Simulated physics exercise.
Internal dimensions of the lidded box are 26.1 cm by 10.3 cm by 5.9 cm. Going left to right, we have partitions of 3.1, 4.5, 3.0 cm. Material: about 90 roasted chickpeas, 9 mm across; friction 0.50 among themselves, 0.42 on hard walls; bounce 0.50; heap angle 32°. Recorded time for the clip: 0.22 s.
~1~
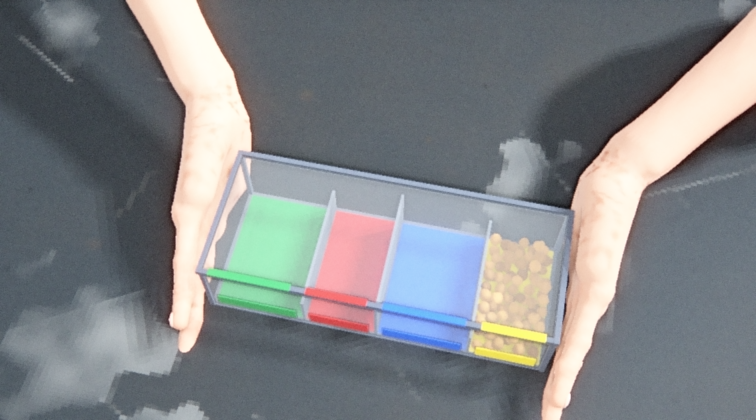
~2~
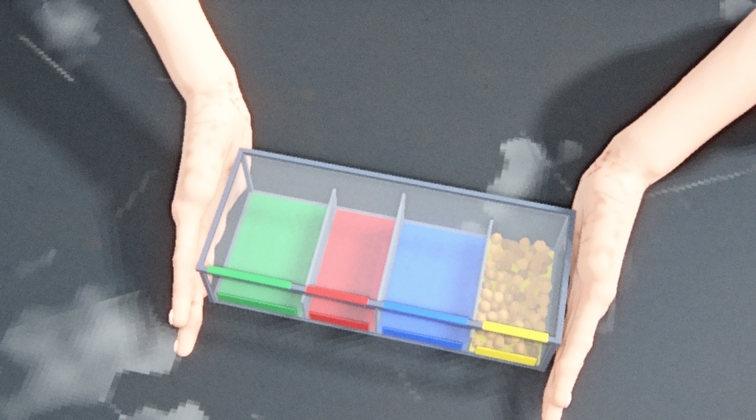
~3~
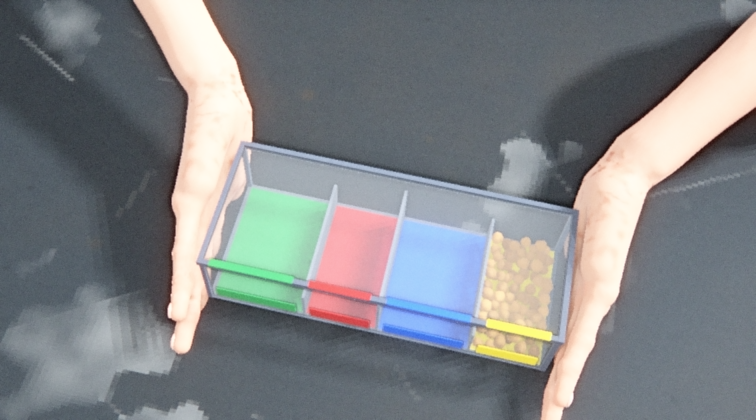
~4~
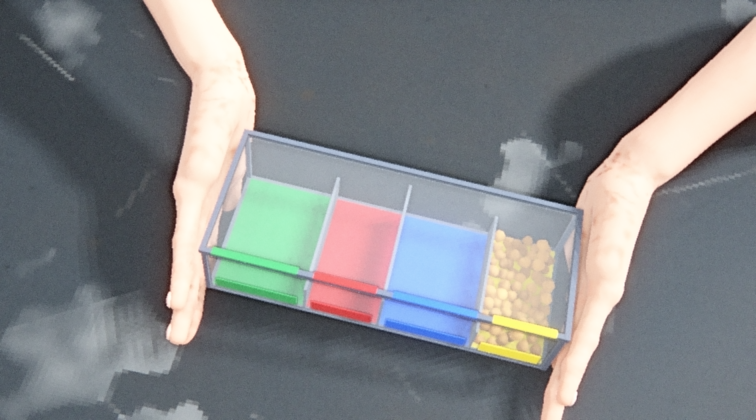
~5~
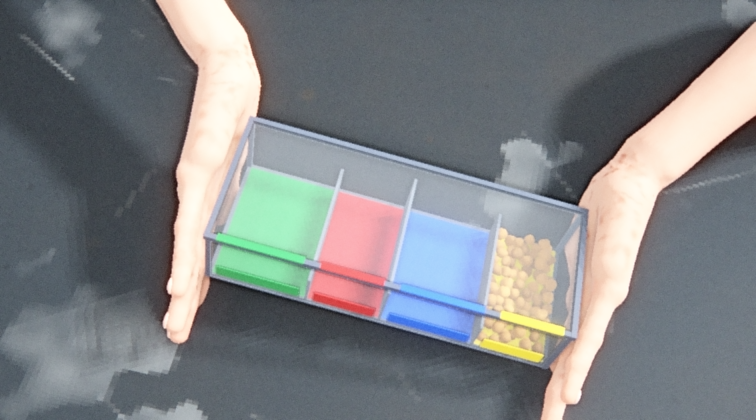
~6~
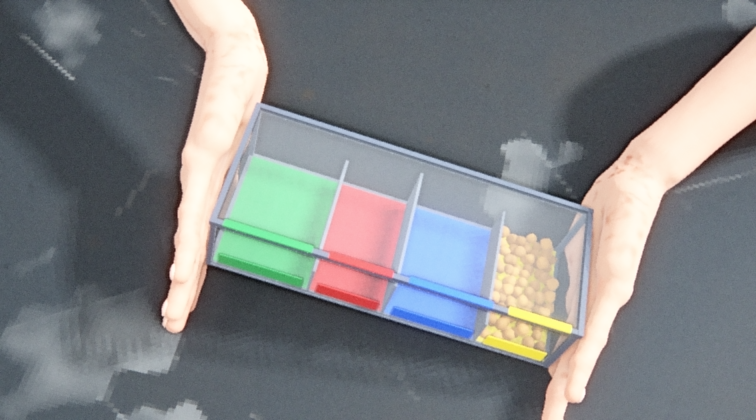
The clip opens on two hands holding a clear box with green, red, blue and yellow sections, roasted chickpeas heaped in the yellow one at the right. The hands slowly tilt the box, raising its left side while the right side stays lower, and the chickpeas remain in the yellow section.
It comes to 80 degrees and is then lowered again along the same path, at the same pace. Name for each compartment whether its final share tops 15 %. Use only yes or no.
Red: No; blue: No; green: No; yellow: Yes.
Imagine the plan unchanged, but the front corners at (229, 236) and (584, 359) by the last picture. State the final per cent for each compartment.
Final shares, in per cent - red: 0, blue: 0, green: 0, yellow: 100.
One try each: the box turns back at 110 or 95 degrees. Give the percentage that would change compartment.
Try one gives around 0 %, try two around 0 %.
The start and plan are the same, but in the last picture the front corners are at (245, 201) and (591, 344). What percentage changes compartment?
I'd put it at about 0 per cent.
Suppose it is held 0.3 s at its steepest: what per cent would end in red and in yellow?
Red keeps 0% and yellow keeps 100%.
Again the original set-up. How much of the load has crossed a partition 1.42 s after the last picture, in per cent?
Around 0 per cent.
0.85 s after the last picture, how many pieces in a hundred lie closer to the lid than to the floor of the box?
I'd say around 0 percent of the pieces.
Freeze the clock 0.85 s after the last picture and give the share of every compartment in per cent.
You'd find red at 0, blue at 0, green at 0 and yellow at 100 per cent.
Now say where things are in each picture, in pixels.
The first frame shows box tilt 0 degrees, front corners at (202, 269) and (554, 339); yellow 100 %.
The second frame shows box tilt 1 degrees, front corners at (202, 267) and (555, 339).
The third frame shows box tilt 3 degrees, front corners at (203, 260) and (558, 338).
The fourth frame shows box tilt 6 degrees, front corners at (205, 248) and (564, 336), lowest corner right back.
The fifth frame shows box tilt 10 degrees, front corners at (210, 234) and (570, 333), lowest corner right back.
The sixth frame shows box tilt 13 degrees, front corners at (216, 220) and (577, 331), lowest corner right back; yellow 100 %.
Then, 0.85 s after the last picture, tilt 80 degrees; yellow 100 %.
Then, 1.42 s after the last picture, tilt 35 degrees; yellow 100 %.
Then, 2.04 s after the last picture, tilt 0 degrees; yellow 100 %.
In the end, red 0 %, blue 0 %, green 0 %, yellow 100 %.
